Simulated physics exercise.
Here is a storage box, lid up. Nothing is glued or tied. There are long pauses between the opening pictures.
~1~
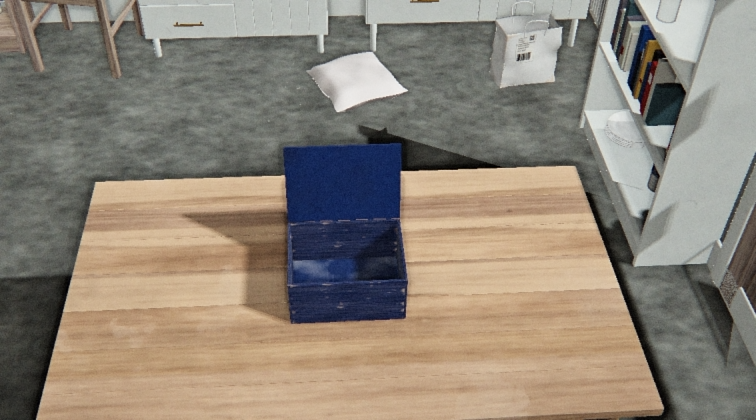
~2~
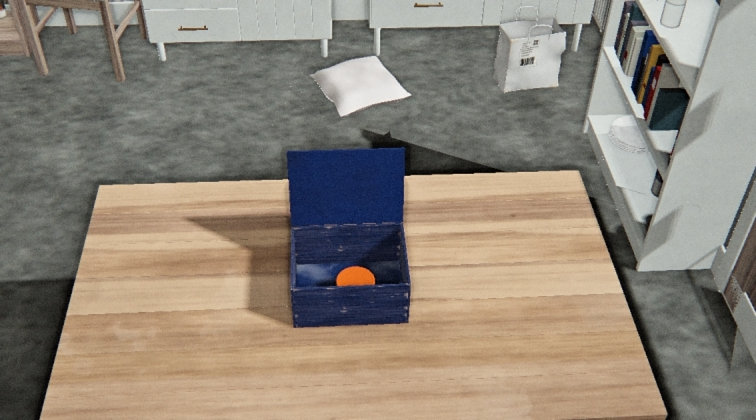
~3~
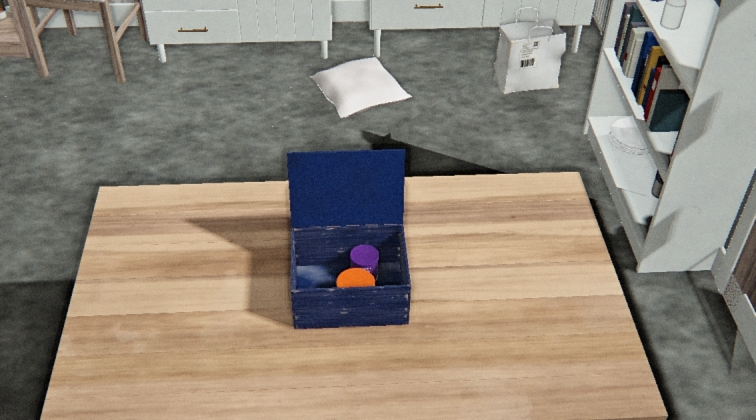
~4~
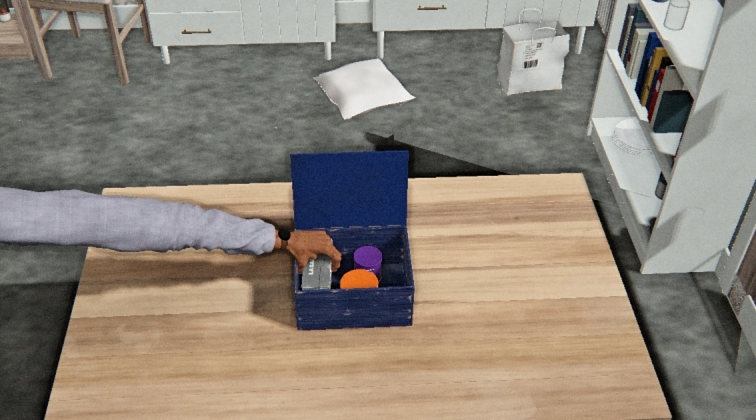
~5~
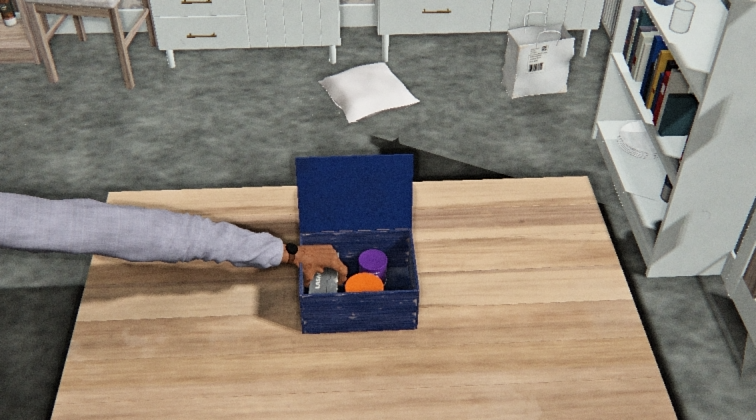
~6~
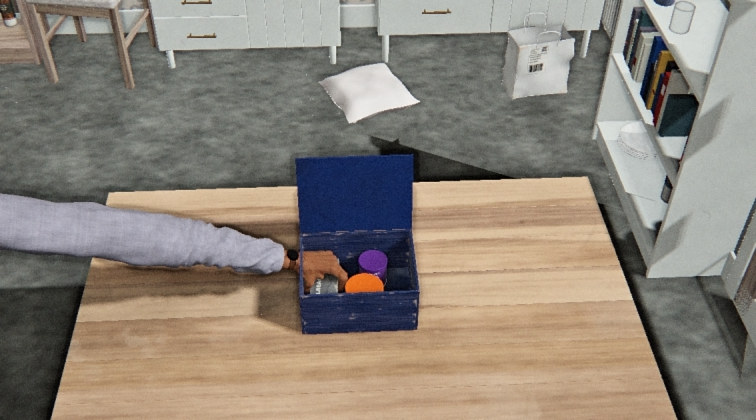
The clip shows an open blue box on a wooden table, empty at first, then holding an orange round item and a purple tin, before a hand from the left lowers a small grey container in beside them.
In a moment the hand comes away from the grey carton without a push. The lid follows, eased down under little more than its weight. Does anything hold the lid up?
Outcome: The lid shuts flat.
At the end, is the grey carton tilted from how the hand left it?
It stays as placed.
Then, 1.20 s after the last picture, lid starting down.
Then, 1.60 s after the last picture, lid 58° above the rim.
Then, 1.90 s after the last picture, lid 31° above the rim.
Then, 2.10 s after the last picture, lid 10° above the rim.
At rest, lid shut; all 3 in place. Seen from the same camera at the end, grey carton near (325, 290).
